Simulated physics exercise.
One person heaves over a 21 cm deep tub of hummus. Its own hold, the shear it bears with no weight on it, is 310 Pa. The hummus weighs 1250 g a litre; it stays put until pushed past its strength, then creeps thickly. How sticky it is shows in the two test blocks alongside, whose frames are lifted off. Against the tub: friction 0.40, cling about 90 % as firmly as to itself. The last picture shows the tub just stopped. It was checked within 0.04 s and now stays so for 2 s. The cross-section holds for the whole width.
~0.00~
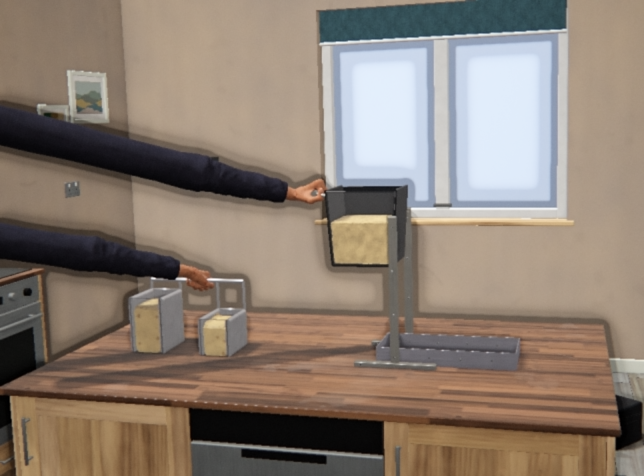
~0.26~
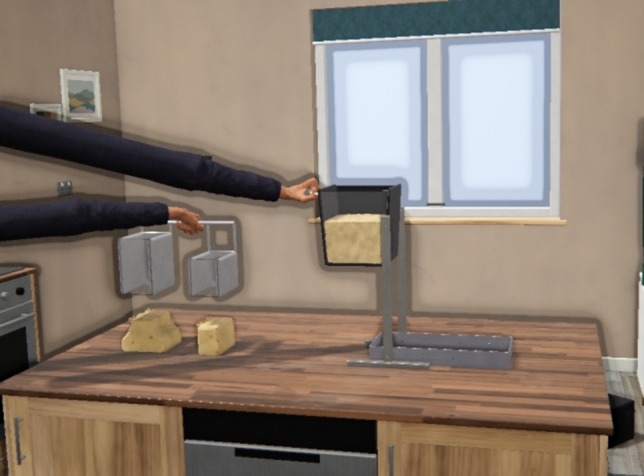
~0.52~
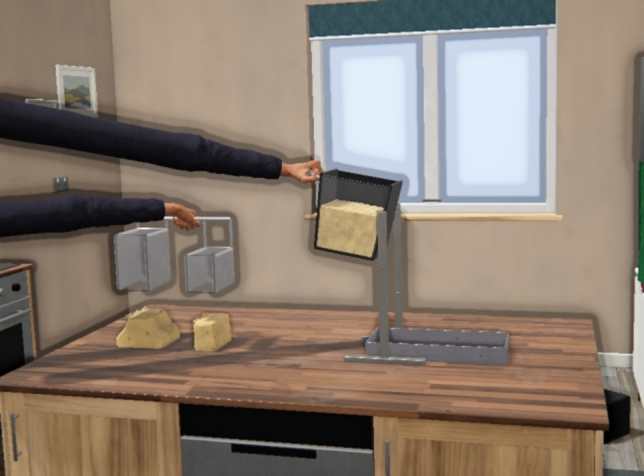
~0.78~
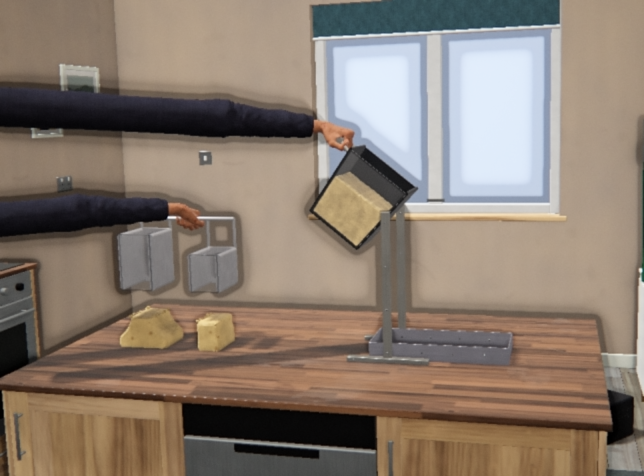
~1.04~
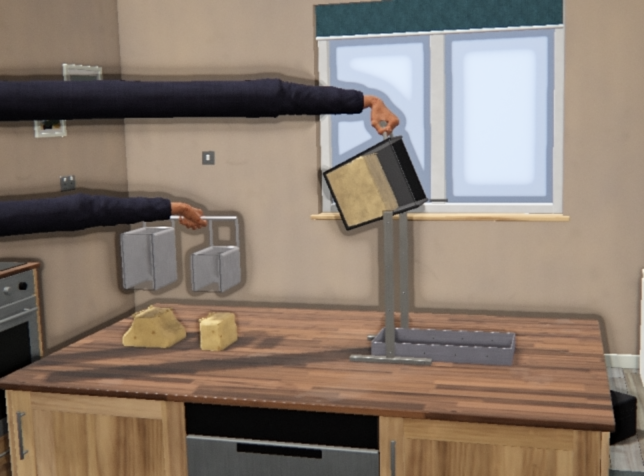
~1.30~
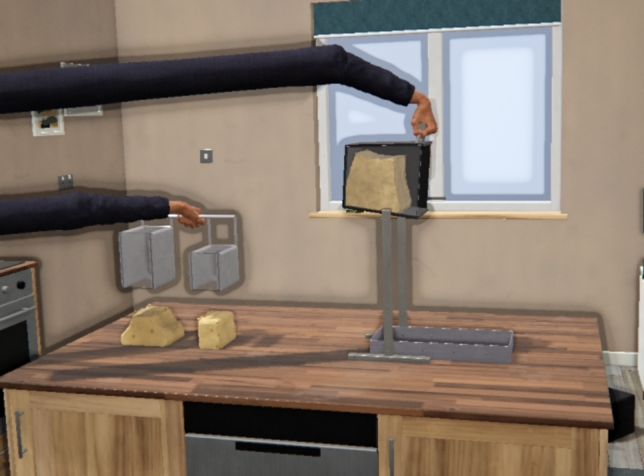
In the video, one hand lifts two grey casings off pale yellow blocks on a wooden counter, and the taller block slumps. Another hand then turns a stand-mounted dark tub of similar material clockwise onto its side, the filling shifting slightly.
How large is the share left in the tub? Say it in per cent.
The share left in the tub is near 60 %.
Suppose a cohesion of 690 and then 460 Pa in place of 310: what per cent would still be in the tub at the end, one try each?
In that order: 100 %, 95 %.
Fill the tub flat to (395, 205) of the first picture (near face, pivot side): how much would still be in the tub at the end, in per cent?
Then about 40 %.
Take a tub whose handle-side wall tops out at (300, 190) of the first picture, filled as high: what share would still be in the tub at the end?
In that case some 40 per cent.
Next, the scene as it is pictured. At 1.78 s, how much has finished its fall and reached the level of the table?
Near 0 %.
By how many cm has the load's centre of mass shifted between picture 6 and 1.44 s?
About 4 cm.
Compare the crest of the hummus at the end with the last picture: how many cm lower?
Roughly 9 cm.
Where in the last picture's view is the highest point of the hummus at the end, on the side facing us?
Near (367, 186).
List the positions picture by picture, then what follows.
Handle-side rim at (327, 192), tilt 0 degrees; crest of the hummus at (332, 222); block heights 15 cm, 9.5 cm (left to right), in the first frame.
Handle-side rim at (321, 191), tilt 0 degrees; crest of the hummus at (325, 221); block heights 11 cm, 9.2 cm (left to right), in the second frame.
Handle-side rim at (323, 174), tilt 11 degrees; crest of the hummus at (325, 206); block heights 10 cm, 9.2 cm (left to right), in the third frame.
Handle-side rim at (352, 150), tilt 39 degrees; crest of the hummus at (338, 178); block heights 10 cm, 9.2 cm (left to right), in the fourth frame.
Handle-side rim at (390, 141), tilt 68 degrees; crest of the hummus at (363, 158); block heights 10 cm, 9.2 cm (left to right), in the fifth frame.
Handle-side rim at (422, 147), tilt 94 degrees; crest of the hummus at (355, 155); block heights 10 cm, 9.2 cm (left to right), in the sixth frame.
After 1.44 s, the tub is at 94 degrees and holds 98 %.
After 1.61 s, the tub is at 94 degrees and holds 72 %.
After 1.78 s, the tub is at 94 degrees and holds 61 %.
After 1.95 s, the tub is at 94 degrees and holds 60 %.
After 3.30 s, the tub is at 94 degrees and holds 60 %.
